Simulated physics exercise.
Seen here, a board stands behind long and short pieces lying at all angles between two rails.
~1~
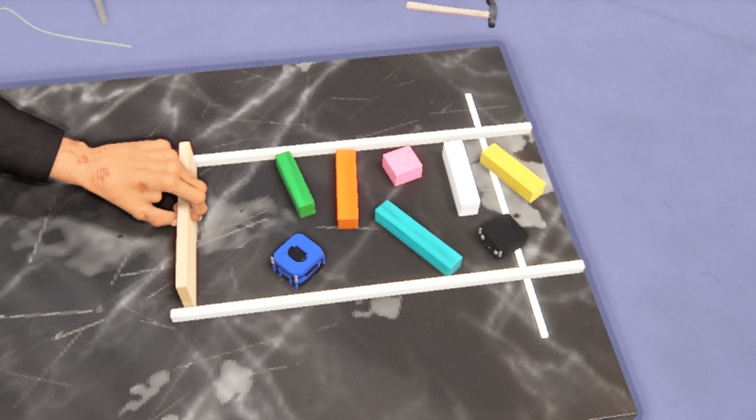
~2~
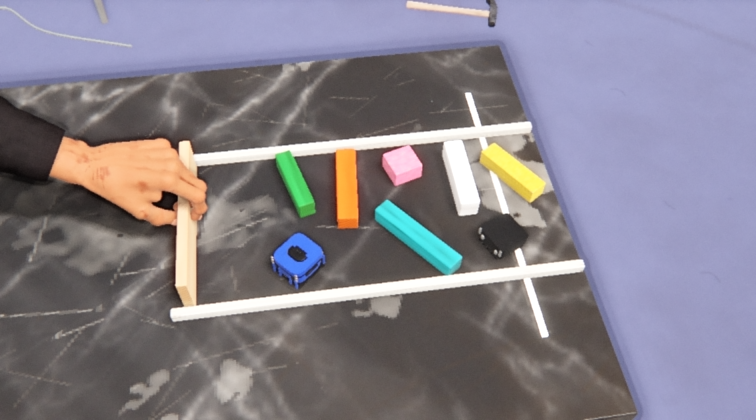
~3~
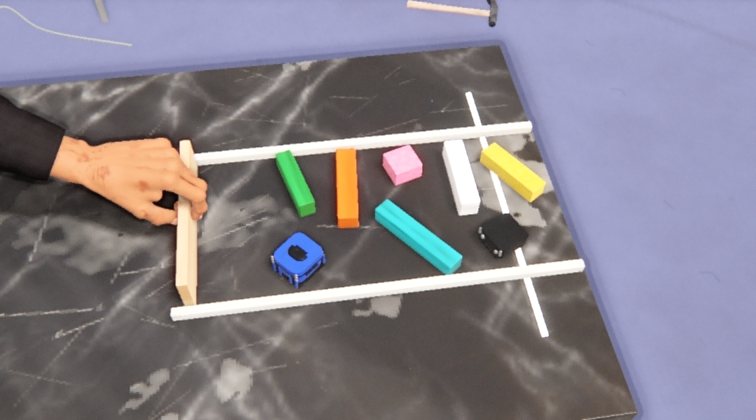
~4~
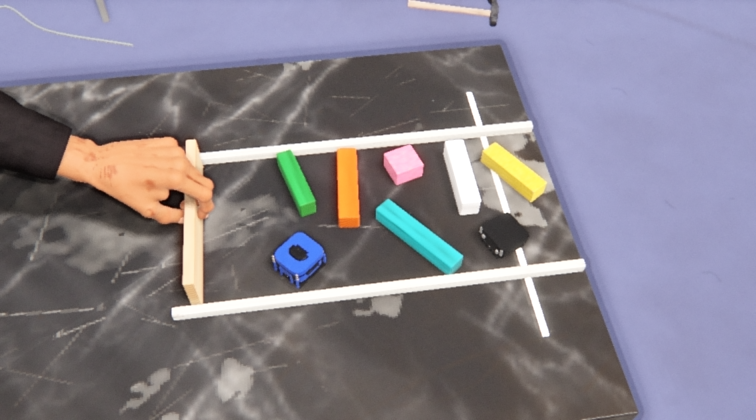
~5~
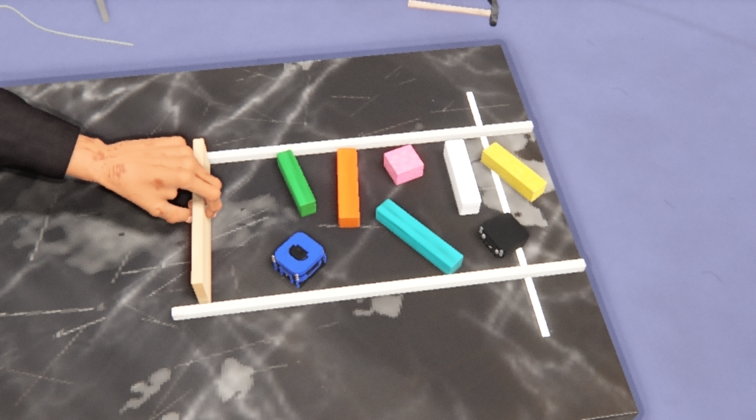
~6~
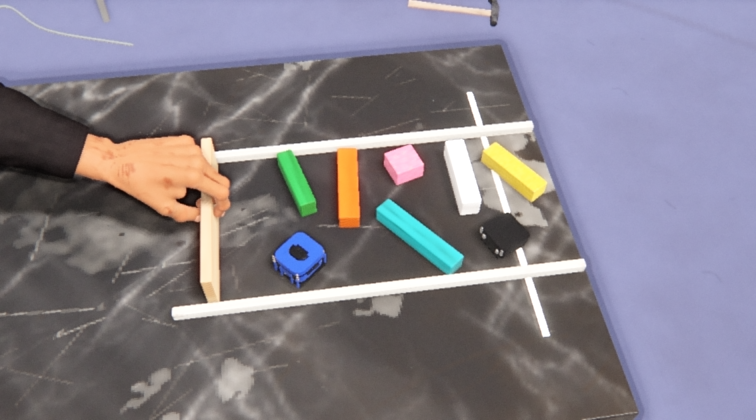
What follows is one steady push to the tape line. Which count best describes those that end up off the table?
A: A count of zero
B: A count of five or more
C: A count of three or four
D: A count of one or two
Option C: A count of three or four.
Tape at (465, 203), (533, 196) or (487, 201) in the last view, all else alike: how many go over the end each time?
Per try in turn: 0, 5, 1.
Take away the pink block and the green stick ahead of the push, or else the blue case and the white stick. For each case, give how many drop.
2 in the first case and 1 in the second.
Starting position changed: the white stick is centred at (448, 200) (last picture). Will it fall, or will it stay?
So it drops, then.
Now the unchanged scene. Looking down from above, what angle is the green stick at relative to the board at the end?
Roughly 0°.
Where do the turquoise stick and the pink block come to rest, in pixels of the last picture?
Near (557, 218) and (540, 153).
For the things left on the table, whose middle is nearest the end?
Pink block.
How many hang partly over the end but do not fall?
1, I think.
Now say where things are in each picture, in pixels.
In the first frame, yellow bar (512, 173); black case (503, 238); white stick (460, 177); board (187, 222); tape (502, 200).
In the second frame, black case (503, 237); board (187, 221).
In the third frame, white stick (460, 177); blue case (299, 260).
In the fourth frame, yellow bar (513, 171); green stick (296, 182).
In the fifth frame, black case (504, 237); turquoise stick (418, 237).
In the sixth frame, yellow bar (513, 171); black case (504, 237); white stick (462, 176); board (210, 217); tape (503, 199).
Soon after, none off yet; yellow bar at rest near (513, 171); black case at rest near (504, 237); white stick at rest near (462, 176).
After that, none off yet; yellow bar moving near (522, 173); black case at rest near (504, 237); white stick displaced a little near (483, 175).
In the end, the number that fall off is three or four; gone, white stick, black case and yellow bar.
